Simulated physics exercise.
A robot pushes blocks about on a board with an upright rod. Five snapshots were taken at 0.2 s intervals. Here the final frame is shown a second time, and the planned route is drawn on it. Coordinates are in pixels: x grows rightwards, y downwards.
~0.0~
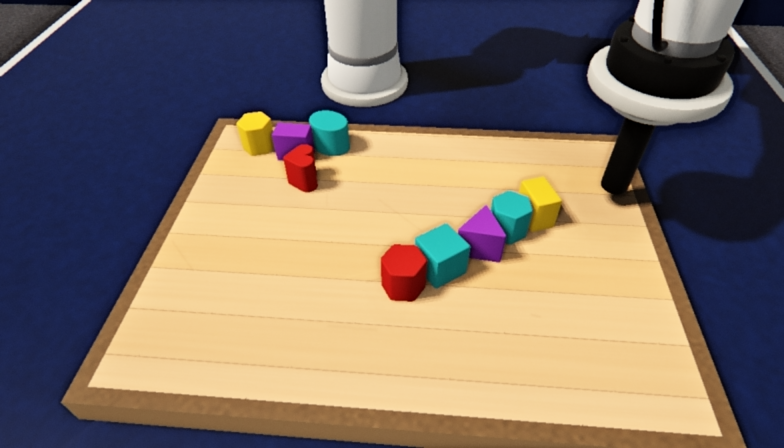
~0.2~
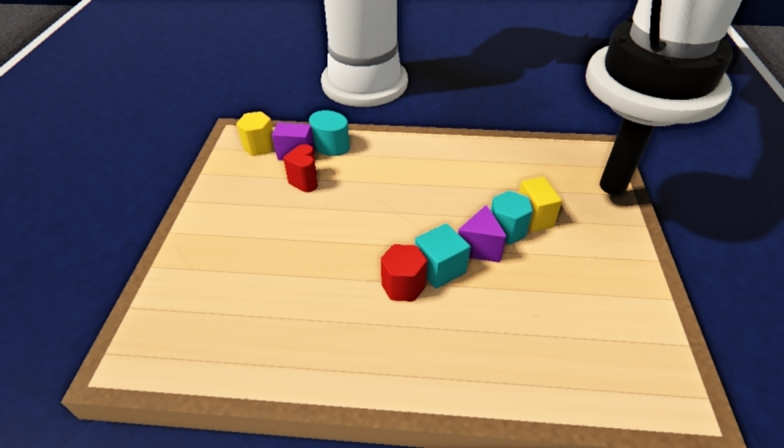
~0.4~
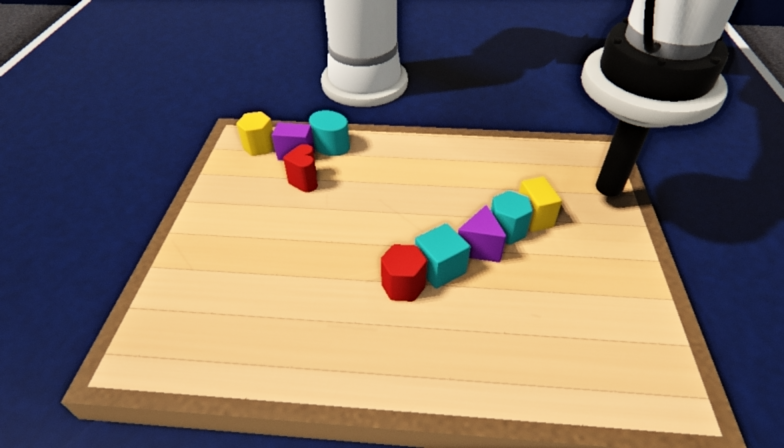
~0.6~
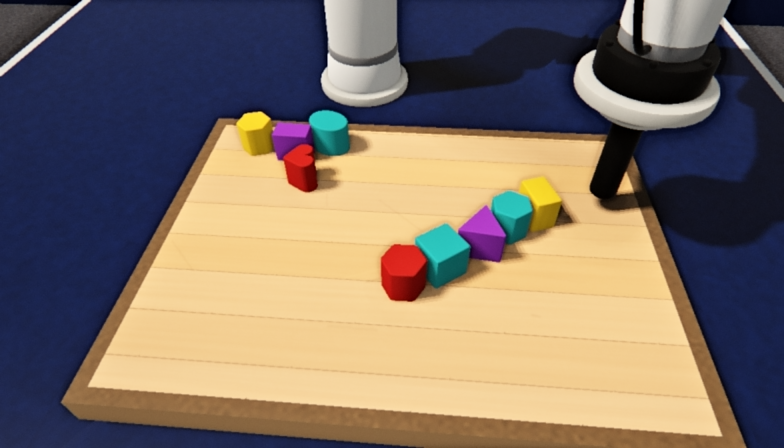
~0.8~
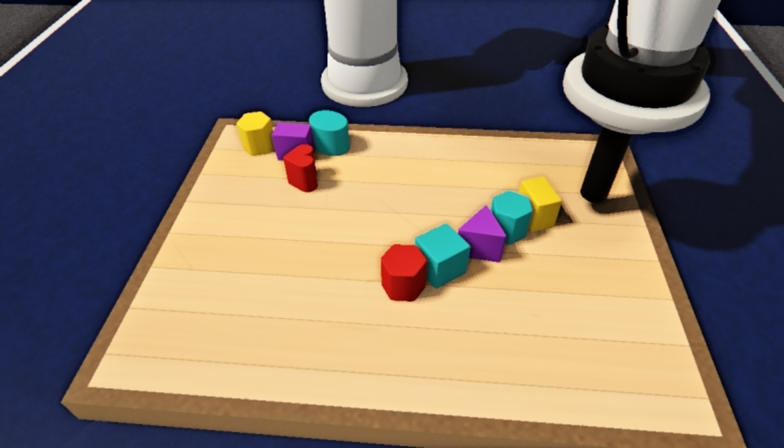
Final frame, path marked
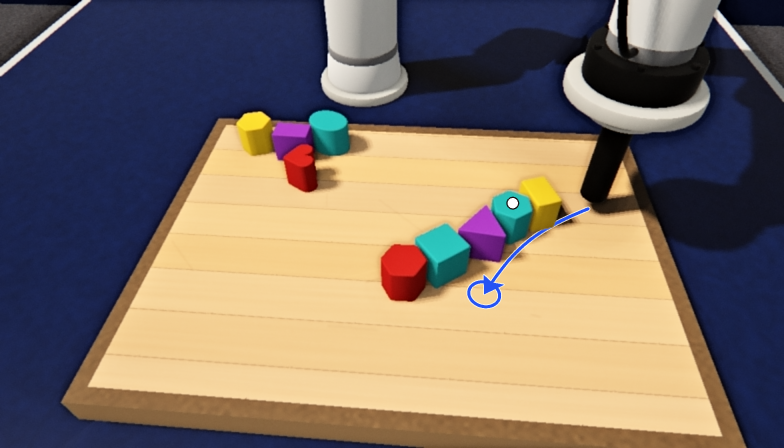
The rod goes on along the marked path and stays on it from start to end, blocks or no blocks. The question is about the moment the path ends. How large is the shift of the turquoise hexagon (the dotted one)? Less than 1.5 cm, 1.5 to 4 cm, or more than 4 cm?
The answer is 1.5 to 4 cm.
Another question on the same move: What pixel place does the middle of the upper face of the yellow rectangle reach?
Located at (521, 193).
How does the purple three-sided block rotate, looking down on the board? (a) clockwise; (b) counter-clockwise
It's b.
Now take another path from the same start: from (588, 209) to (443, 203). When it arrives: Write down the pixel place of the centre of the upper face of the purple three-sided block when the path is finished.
Put as a pixel place, it's (472, 240).
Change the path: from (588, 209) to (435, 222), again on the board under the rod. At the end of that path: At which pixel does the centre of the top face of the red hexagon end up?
Near (375, 269).
Path on the board, from (588, 209) by way of (548, 228) and (513, 256) to (484, 294); the dot is on the turquoise hexagon.
On the path given first. One third of the way, rod (551, 215); turquoise square block (440, 244); purple three-sided block (475, 222), turned 25° anticlockwise; turquoise hexagon (492, 201); yellow rectangle (528, 192), turned 35° clockwise.
Two thirds of the way, rod (515, 244); turquoise square block (440, 244); purple three-sided block (472, 221), turned 40° anticlockwise; turquoise hexagon (481, 198); yellow rectangle (521, 193), turned 60° clockwise.
At the end, rod (487, 281); turquoise square block (440, 244); purple three-sided block (472, 221), turned 40° anticlockwise; turquoise hexagon (481, 198); yellow rectangle (521, 193), turned 60° clockwise.
